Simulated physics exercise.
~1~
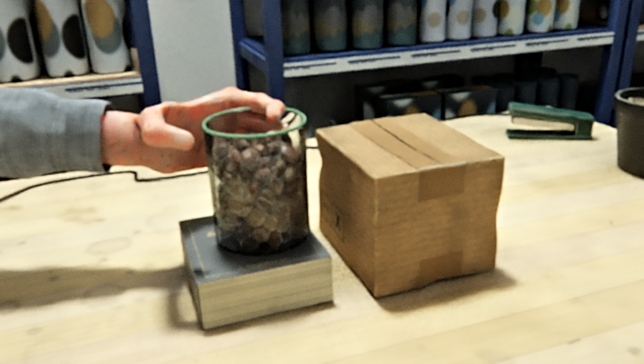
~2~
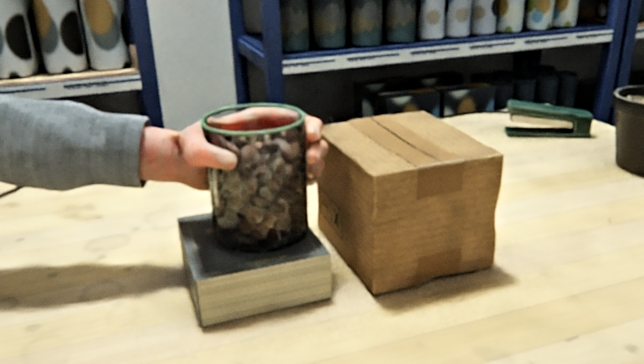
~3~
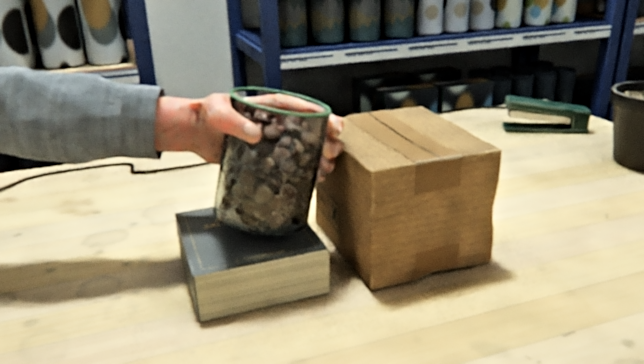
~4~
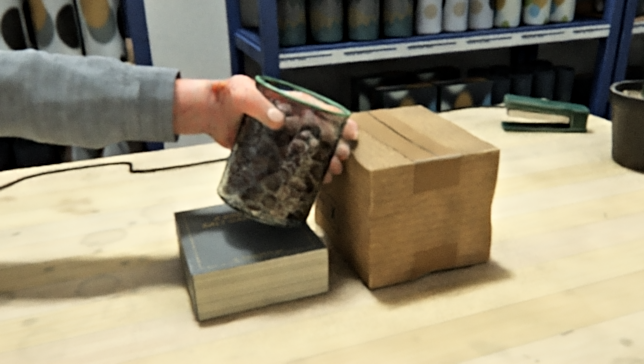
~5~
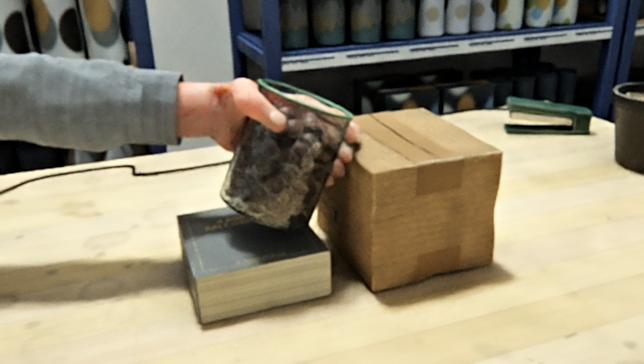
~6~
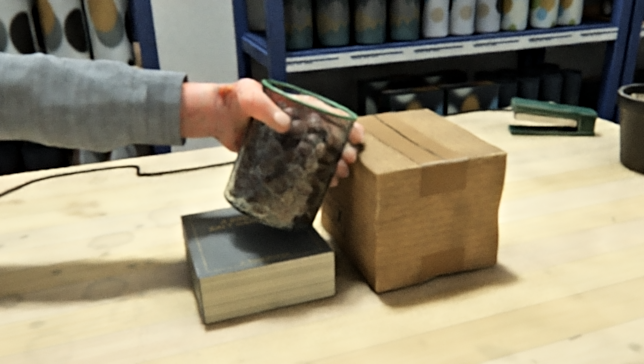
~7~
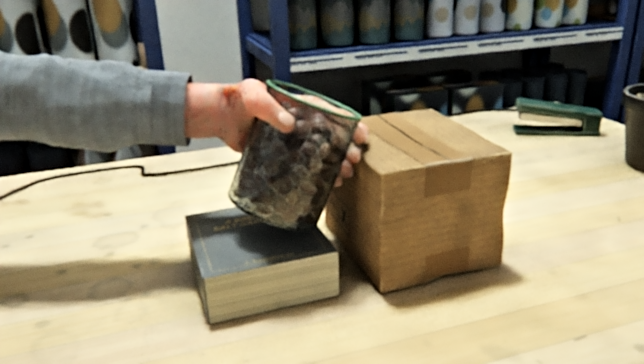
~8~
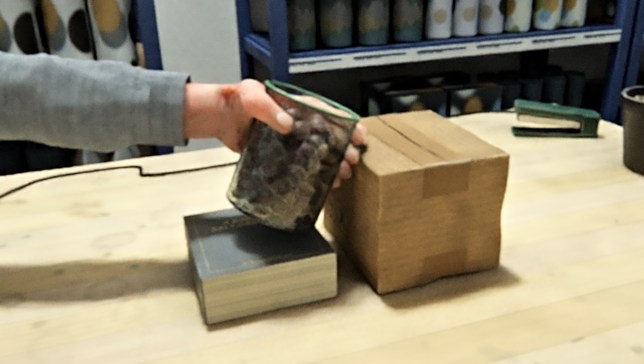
A hand in a grey sleeve reaches in from the left to a clear glass with a green rim, filled with dark, pebble-like pieces, in a slightly swaying view from just above a pale wooden table. The glass stands upright on a thick dark book beside a brown cardboard box, with blue shelves of patterned cylinders behind. The hand grips the glass, lifts it a little and tips it to the right. The tilted glass comes to rest against the box's upper edge. There it stays, still held, with all its contents inside.
